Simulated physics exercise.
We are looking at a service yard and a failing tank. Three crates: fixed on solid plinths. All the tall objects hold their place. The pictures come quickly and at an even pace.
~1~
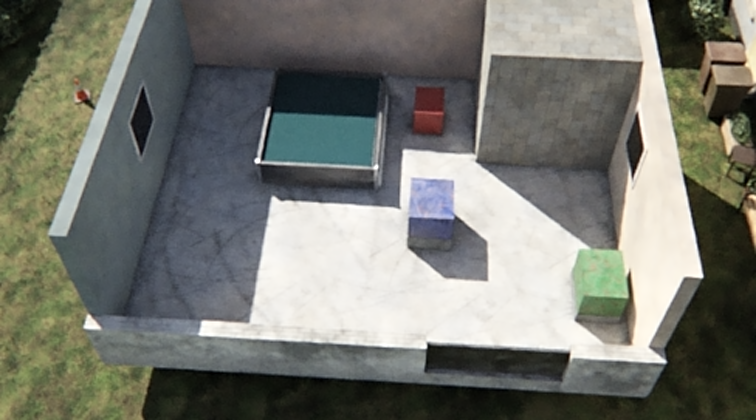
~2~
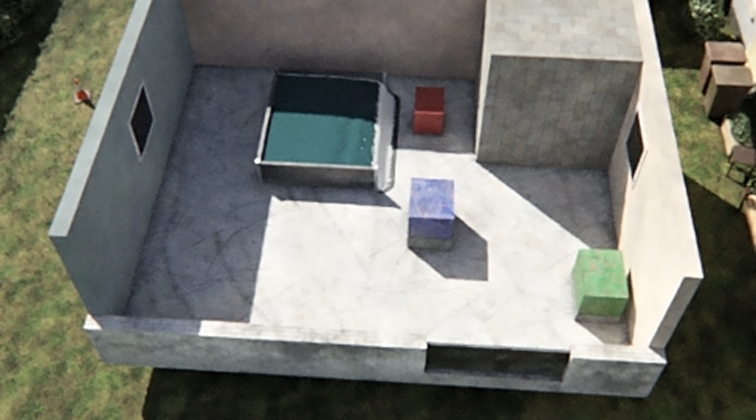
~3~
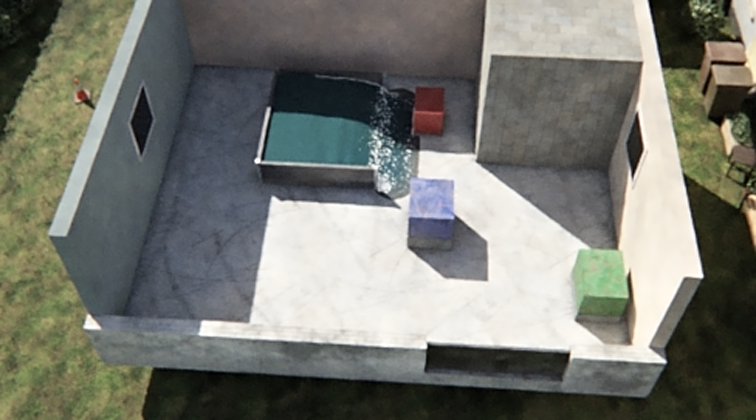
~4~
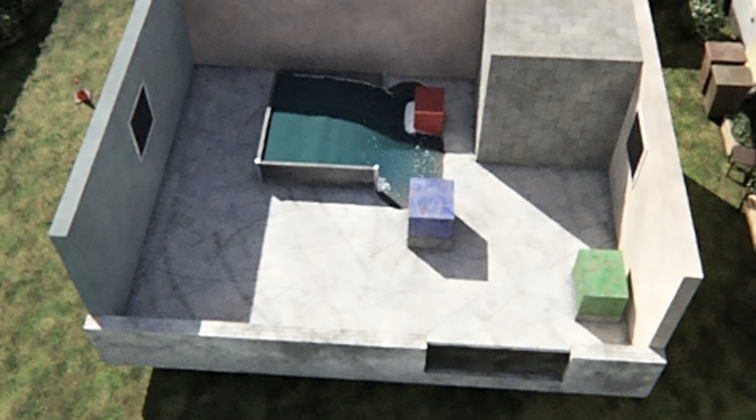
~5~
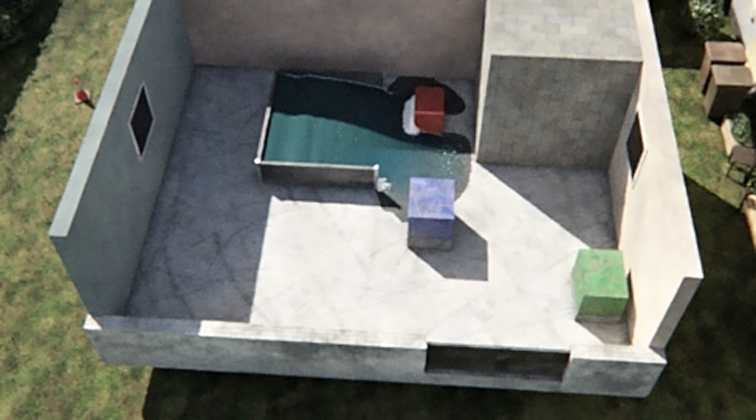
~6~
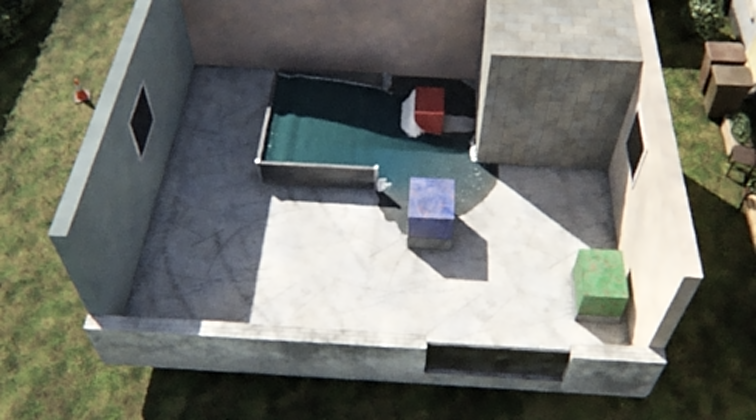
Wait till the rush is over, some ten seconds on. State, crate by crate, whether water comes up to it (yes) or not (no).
Blue crate - no; red crate - yes; green crate - yes.
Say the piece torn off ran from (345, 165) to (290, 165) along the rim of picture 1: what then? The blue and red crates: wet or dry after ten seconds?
In my view the blue crate is never reached, and the red crate is never reached.
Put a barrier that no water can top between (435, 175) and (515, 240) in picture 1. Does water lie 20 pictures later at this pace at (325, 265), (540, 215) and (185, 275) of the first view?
As listed: Flooded, covered, not flooded.
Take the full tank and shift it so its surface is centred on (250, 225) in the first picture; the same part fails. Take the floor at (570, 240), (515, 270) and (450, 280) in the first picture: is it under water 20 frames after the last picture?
Taking the three spots in order: Swamped, swamped, swamped.
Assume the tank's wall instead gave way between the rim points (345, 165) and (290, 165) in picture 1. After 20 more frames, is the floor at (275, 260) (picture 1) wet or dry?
Result for the point: Drenched.
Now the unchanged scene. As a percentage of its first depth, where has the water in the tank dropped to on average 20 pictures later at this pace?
26 percent or so.
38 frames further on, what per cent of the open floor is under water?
That's roughly 65 per cent.
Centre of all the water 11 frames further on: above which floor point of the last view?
My reading is close to (407, 147).
A moment on, water covers 20 % of the floor; the blue crate water round its plinth, the red crate water round its plinth, the green crate not reached.
Next, water covers 30 % of the floor; the blue crate water round its plinth, the red crate water round its plinth, the green crate water round its plinth.
Then, water covers 40 % of the floor; the blue crate water round its plinth, the red crate water round its plinth, the green crate water round its plinth.
Later, water covers 65 % of the floor; the blue crate water round its plinth, the red crate water round its plinth, the green crate water round its plinth.
In the end, water covers 90 % of the floor; the blue crate stayed above the water, the red crate was topped, the green crate was topped.
